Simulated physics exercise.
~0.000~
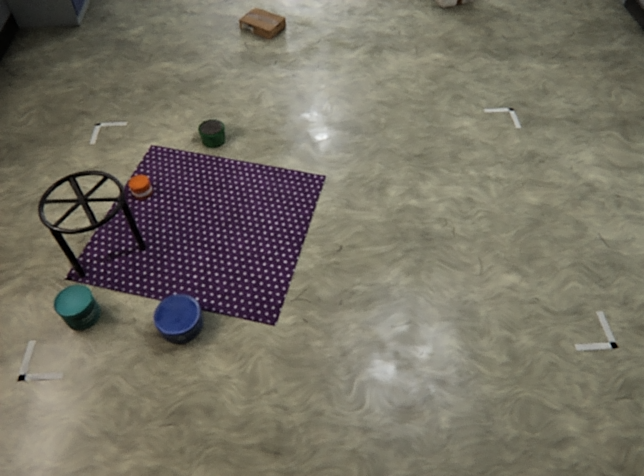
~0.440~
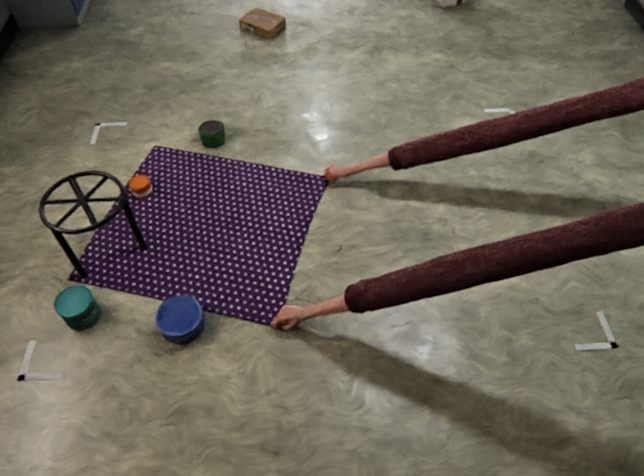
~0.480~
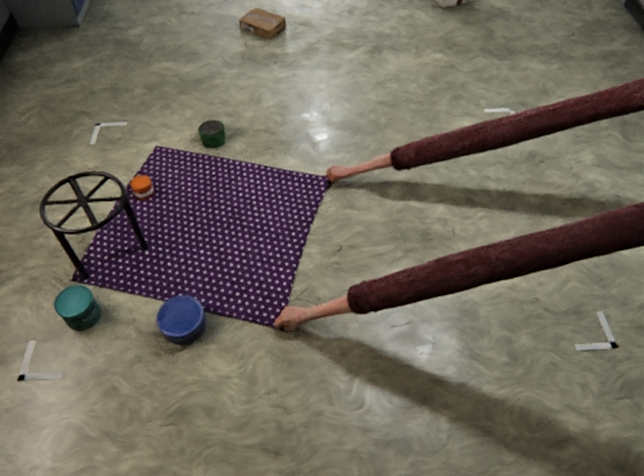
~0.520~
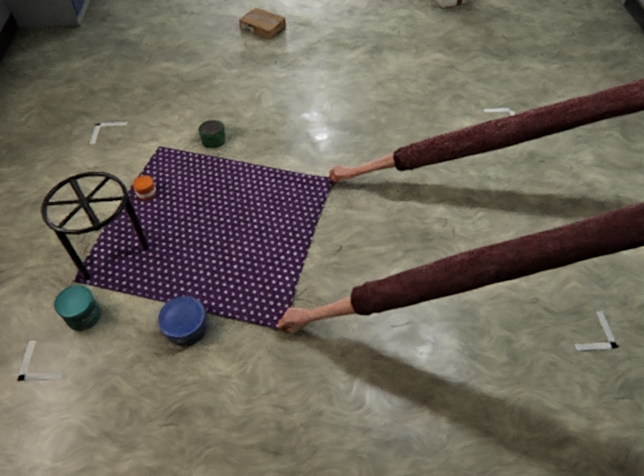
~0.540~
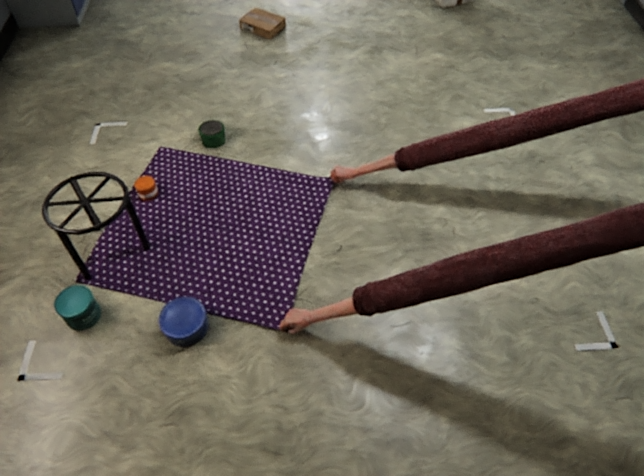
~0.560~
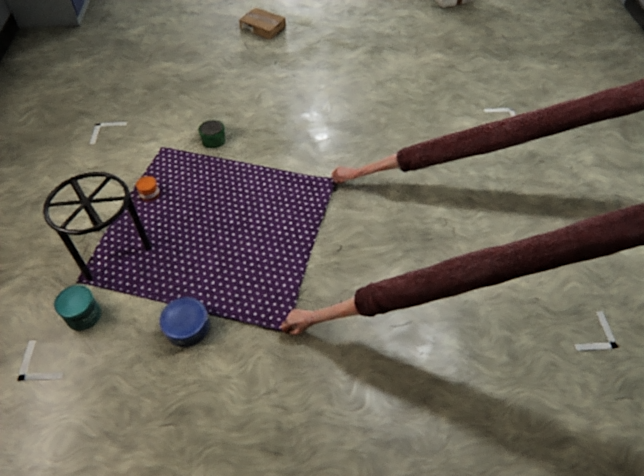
Two hands reached in from the right, gripped both right corners of the purple patterned sheet and pulled it slightly to the right, the black stool and the orange and blue containers shifting slightly along.
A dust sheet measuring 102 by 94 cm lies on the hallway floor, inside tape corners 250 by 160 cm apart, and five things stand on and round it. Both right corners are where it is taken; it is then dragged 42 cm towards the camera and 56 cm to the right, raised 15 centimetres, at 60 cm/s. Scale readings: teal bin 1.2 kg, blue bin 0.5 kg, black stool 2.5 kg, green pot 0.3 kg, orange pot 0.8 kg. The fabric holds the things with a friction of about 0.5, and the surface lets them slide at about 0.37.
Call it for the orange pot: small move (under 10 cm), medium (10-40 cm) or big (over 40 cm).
Big.
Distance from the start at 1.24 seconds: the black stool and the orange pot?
The black stool has shifted 30 cm and the orange pot 45 cm.
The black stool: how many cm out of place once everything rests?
The black stool ends up 45 cm from where it started.
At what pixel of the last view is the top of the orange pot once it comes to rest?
(261, 241).
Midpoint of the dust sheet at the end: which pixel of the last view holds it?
I'd say it sits around (336, 290) in the last picture.
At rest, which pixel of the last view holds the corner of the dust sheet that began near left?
It settles at roughly (191, 346).
At 0.9 s, middle of the dust sheet at (250, 243); orange pot 25 cm off its start, black stool 15 cm off its start, blue bin 14 cm off its start.
At 1.2 s, middle of the dust sheet at (284, 263); orange pot 46 cm off its start, black stool 29 cm off its start, blue bin 25 cm off its start.
At 1.6 s, middle of the dust sheet at (311, 275); orange pot 63 cm off its start at (239, 229), black stool 39 cm off its start at (159, 224), blue bin 35 cm off its start at (243, 356).
At 1.9 s, middle of the dust sheet at (336, 290); orange pot 76 cm off its start, black stool 43 cm off its start, blue bin 42 cm off its start.
At 2.5 s, middle of the dust sheet at (336, 290); orange pot 76 cm off its start at (261, 241), black stool 43 cm off its start at (167, 229), blue bin 42 cm off its start at (255, 366).
